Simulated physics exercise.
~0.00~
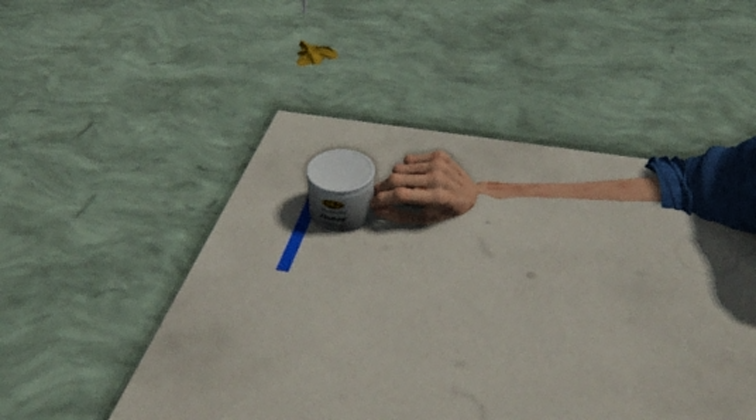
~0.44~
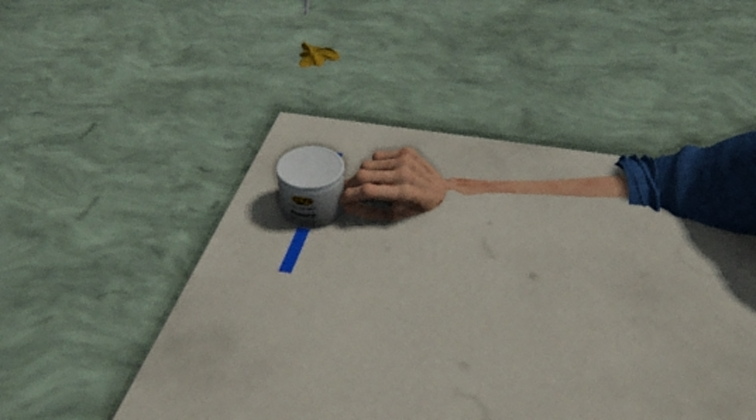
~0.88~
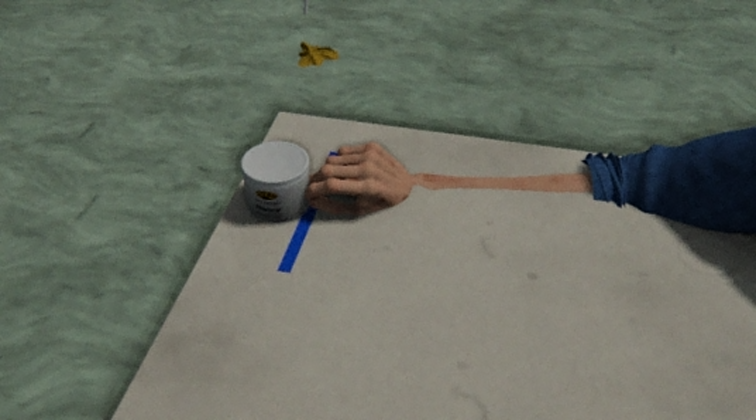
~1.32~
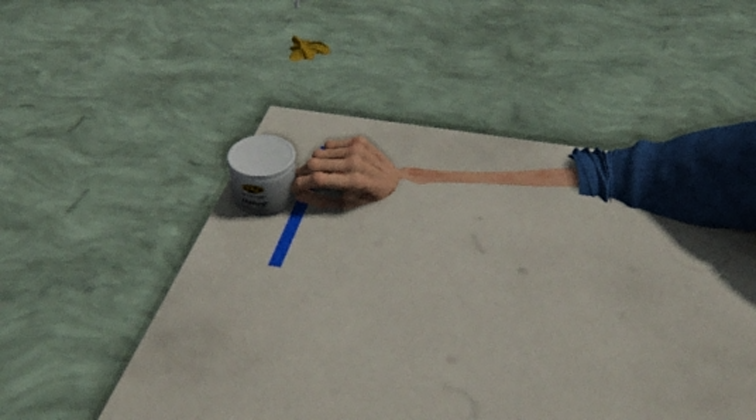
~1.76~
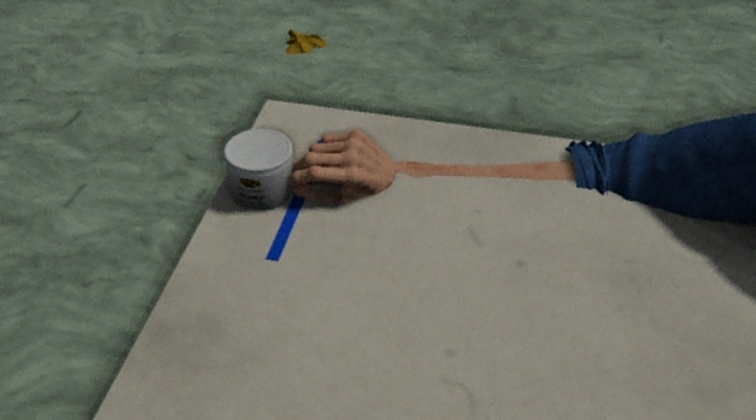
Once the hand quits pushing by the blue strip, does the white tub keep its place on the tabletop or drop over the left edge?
The white tub keeps its place on the tabletop. It sits upright close to the left edge, with the hand halted just beside it.
Pale tabletop over mottled green ground, a hand sliding a white tub left past blue tape and halting, tub perched at the edge.
